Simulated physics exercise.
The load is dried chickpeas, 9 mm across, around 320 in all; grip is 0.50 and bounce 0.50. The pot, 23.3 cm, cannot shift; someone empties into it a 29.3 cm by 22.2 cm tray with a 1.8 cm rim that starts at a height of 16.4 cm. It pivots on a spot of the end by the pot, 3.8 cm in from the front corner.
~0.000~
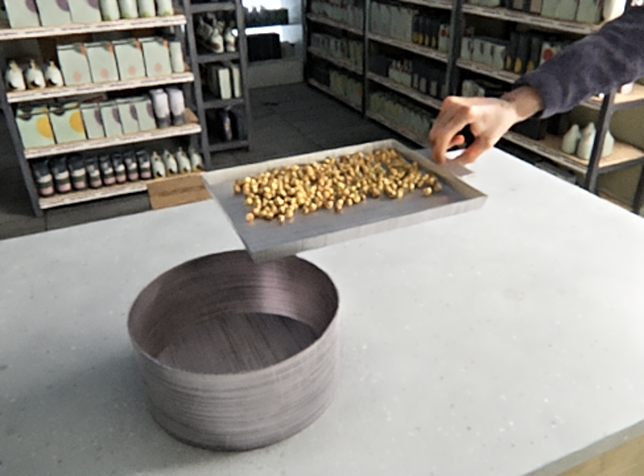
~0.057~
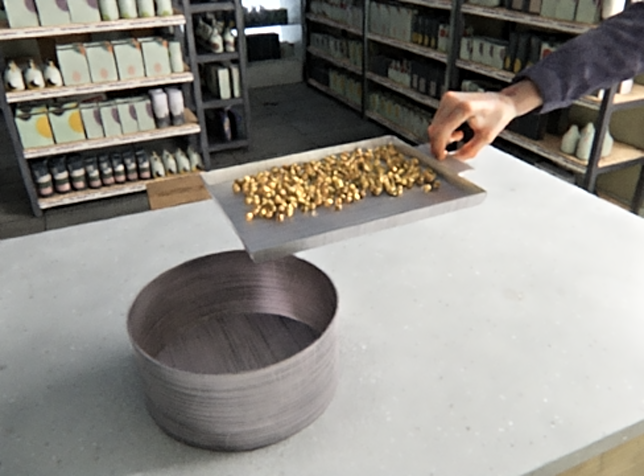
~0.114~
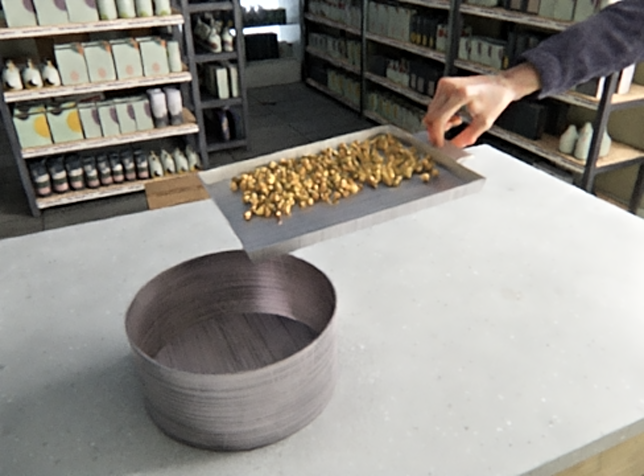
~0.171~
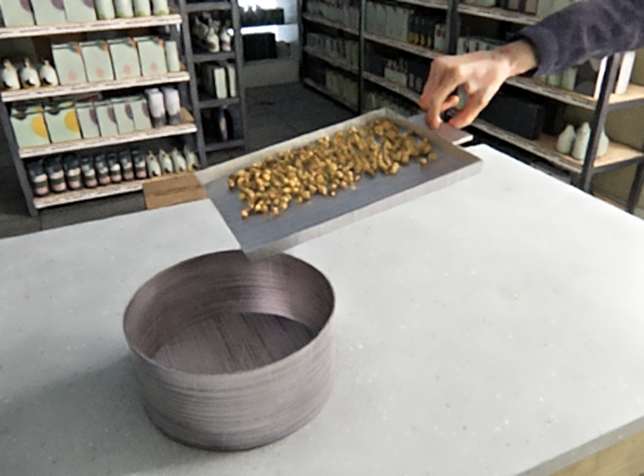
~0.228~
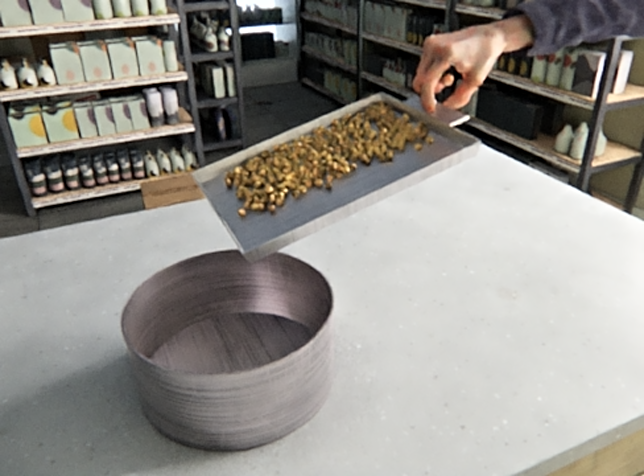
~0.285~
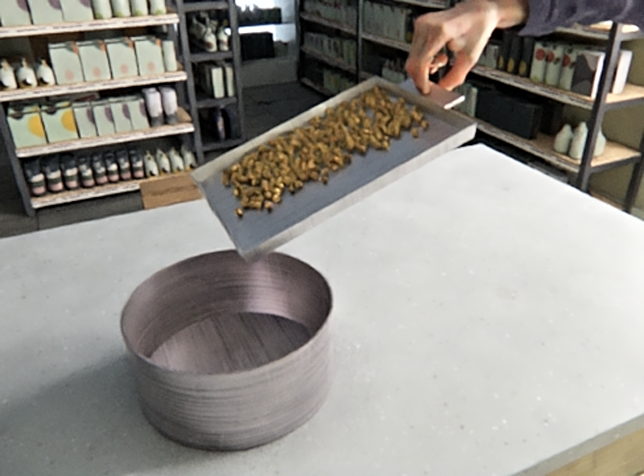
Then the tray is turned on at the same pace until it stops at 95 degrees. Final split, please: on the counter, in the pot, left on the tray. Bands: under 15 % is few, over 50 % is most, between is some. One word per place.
Counter: Some, pot: Most, left on the tray: Few.
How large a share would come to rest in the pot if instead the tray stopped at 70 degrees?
About 20 in a hundred would end up in the pot.
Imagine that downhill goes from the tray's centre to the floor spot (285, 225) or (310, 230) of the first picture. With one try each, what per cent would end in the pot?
I'd put it at roughly 100 per cent for the first tilt and roughly 100 per cent for the second.
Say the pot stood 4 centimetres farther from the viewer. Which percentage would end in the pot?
Then close to 80 per cent.
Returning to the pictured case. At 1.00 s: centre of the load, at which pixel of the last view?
I reckon close to (215, 200).
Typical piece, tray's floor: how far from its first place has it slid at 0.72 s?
Roughly 11 cm.
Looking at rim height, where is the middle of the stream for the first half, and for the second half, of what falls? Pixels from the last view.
(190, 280) first, (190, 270) later, roughly.
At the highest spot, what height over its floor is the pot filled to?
Some 2.0 cm above the floor.
After 0.72 s, tilt 56 degrees; the tray holds 100 %, the pot 0 %.
Then, at 1.00 s, tilt 79 degrees; the tray holds 85 %, the pot 10 %.
After 1.39 s, tilt 95 degrees; the tray holds 10 %, the pot 55 %.
By 2.2 s all is still; counter 35 %, pot 65 %, tray 0 %.
